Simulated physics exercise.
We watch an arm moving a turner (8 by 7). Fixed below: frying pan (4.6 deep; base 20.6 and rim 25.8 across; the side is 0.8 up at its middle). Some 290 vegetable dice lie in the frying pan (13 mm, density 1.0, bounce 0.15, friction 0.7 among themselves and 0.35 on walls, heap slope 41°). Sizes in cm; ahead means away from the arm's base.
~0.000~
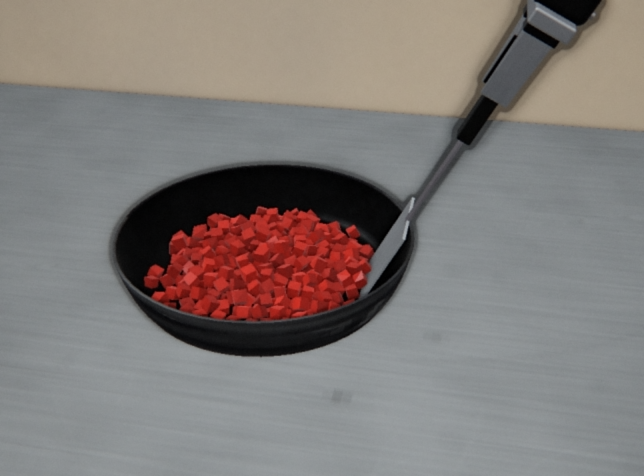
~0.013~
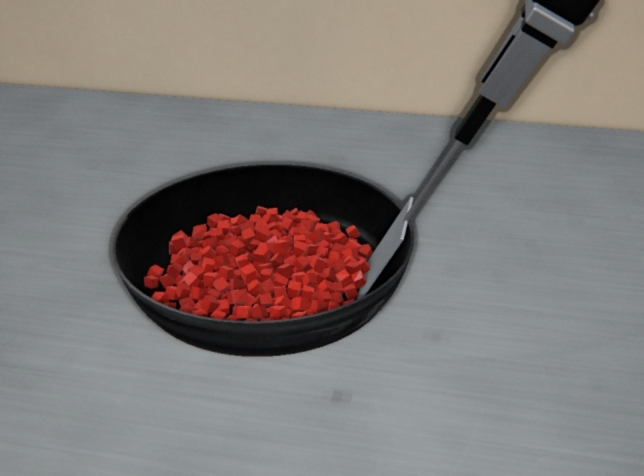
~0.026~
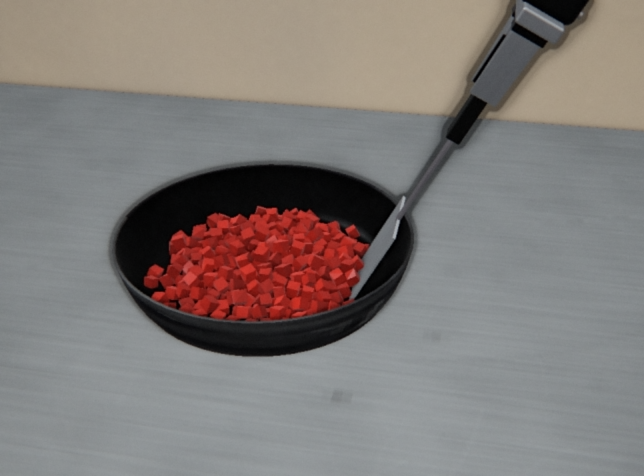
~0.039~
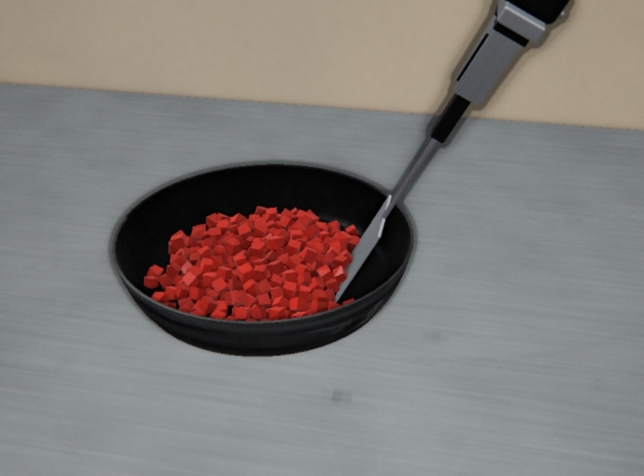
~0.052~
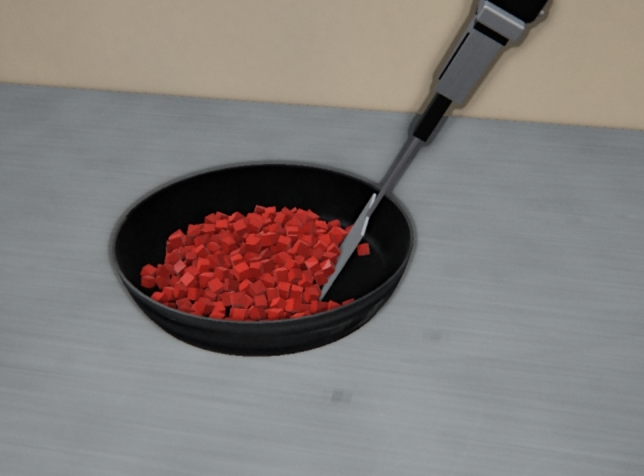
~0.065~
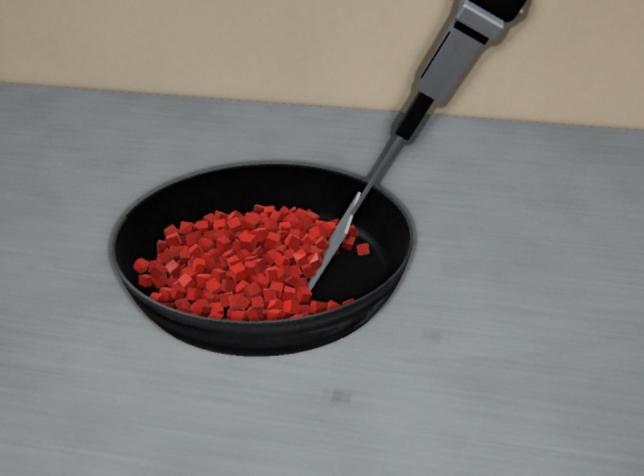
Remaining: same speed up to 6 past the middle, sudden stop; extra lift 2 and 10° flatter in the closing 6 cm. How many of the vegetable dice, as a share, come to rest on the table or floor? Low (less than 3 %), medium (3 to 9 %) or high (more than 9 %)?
Answer: Medium; 3 to 9 % of the vegetable dice finish on the table or floor.
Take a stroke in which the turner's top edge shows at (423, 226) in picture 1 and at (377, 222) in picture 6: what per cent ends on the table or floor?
Some 5 per cent.
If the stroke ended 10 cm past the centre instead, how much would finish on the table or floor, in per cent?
In that case some 25 per cent.
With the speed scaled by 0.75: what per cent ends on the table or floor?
Some 0 per cent.
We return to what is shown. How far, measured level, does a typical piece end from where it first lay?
About 4 cm.
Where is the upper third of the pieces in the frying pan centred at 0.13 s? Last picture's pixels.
Around (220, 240).
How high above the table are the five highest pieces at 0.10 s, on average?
Roughly 5 cm.
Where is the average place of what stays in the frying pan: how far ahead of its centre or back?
Some 4.5 cm ahead.
By 0.10 s, sloping 63°, highest piece 5 above the table; 289 in the frying pan.
By 0.13 s, sloping 59°, highest piece 6 above the table; 289 in the frying pan.
By 0.34 s, sloping 53°, highest piece 6 above the table; 273 in the frying pan, 14 on the table or floor, 2 on the blade or in flight.
By 1.39 s, sloping 53°, highest piece 5 above the table; 272 in the frying pan, 17 on the table or floor.
Final count, 272 in the frying pan, 17 on the table or floor. That is 6 % on the table or floor.
